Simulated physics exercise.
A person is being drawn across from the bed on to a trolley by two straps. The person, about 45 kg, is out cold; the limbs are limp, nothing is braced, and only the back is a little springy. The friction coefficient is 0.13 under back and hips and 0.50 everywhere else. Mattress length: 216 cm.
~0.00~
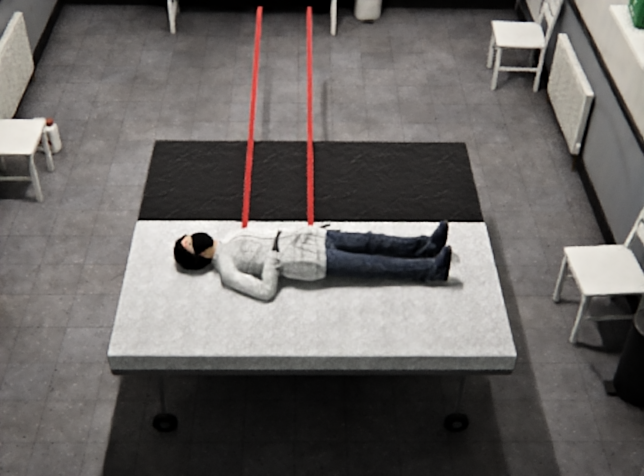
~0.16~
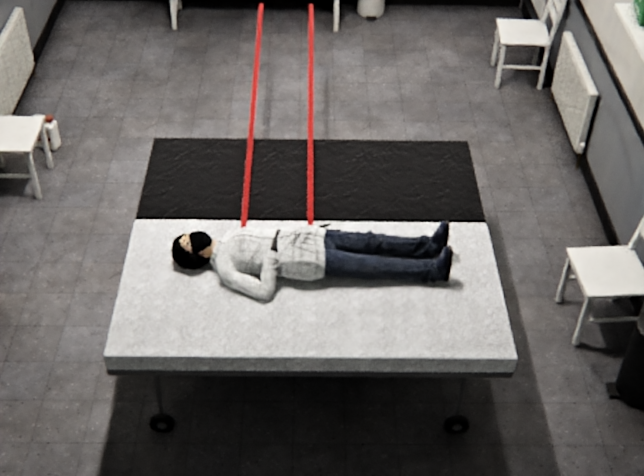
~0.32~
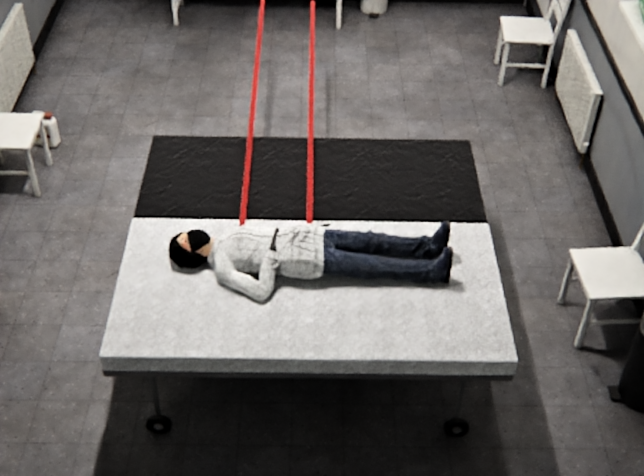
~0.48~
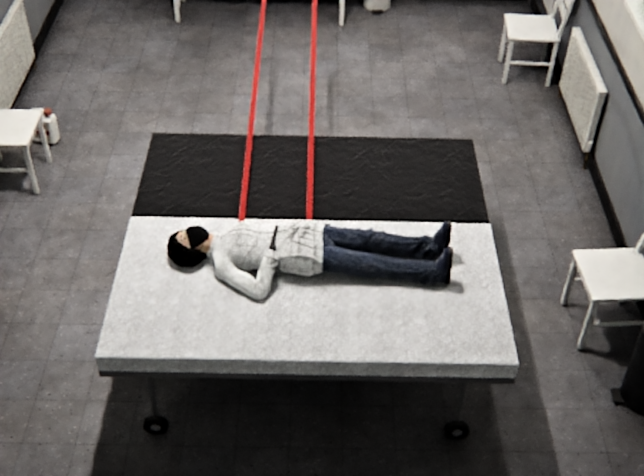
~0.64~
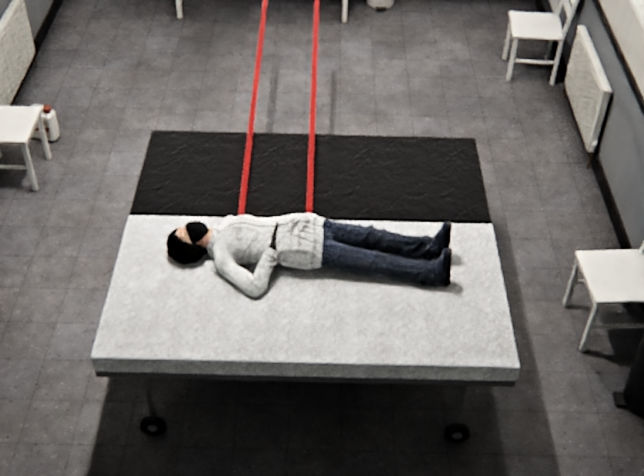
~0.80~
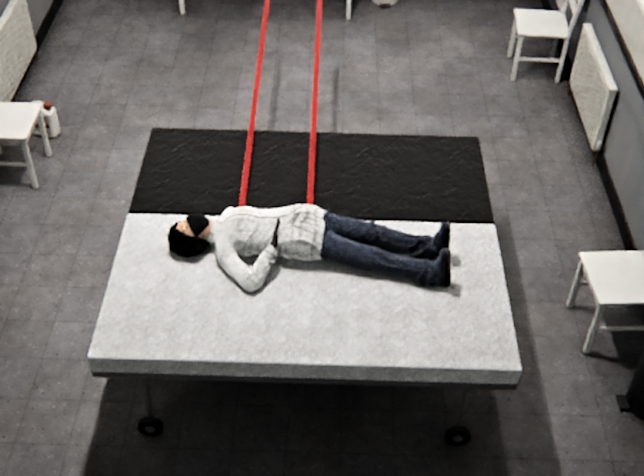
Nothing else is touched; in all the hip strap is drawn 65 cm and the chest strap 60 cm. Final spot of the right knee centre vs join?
Centre not past the join.
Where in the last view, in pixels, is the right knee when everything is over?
In the last picture it ends at roughly (355, 220).
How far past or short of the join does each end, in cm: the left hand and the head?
Left hand 40 past, head 16 past.
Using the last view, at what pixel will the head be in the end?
(196, 187).
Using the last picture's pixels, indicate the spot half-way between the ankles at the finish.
Near (410, 235).
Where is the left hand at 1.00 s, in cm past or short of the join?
About 4 cm past it.
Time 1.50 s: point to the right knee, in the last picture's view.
At about (359, 230).
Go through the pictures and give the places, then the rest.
The first picture shows right knee (372, 266), left hand (325, 235), right hand (277, 243); pull at the hips 0 cm.
The second picture shows right knee (372, 266), left hand (325, 235), right hand (276, 242); pull at the hips 0 cm.
The third picture shows right knee (372, 266), left hand (325, 235), right hand (275, 242); pull at the hips 2 cm.
The fourth picture shows right knee (371, 265), left hand (325, 235), right hand (274, 240); pull at the hips 5 cm.
The fifth picture shows right knee (371, 262), left hand (325, 230), right hand (274, 237); pull at the hips 10 cm.
The sixth picture shows right knee (371, 258), left hand (326, 221), right hand (274, 234); pull at the hips 17 cm.
After 1.00 s the right knee is 35 cm short of the join, near (369, 251) in the last picture's view.
After 1.50 s the right knee is 18 cm short of the join, near (359, 230) in the last picture's view.
After 2.00 s the right knee is 9 cm short of the join, near (355, 220) in the last picture's view; the left hand 42 cm past the join.
When all is still (2.8 s), head crosses the join; left hand crosses the join; right hand stops short of the join; right ankle stops short of the join; right knee stops short of the join.
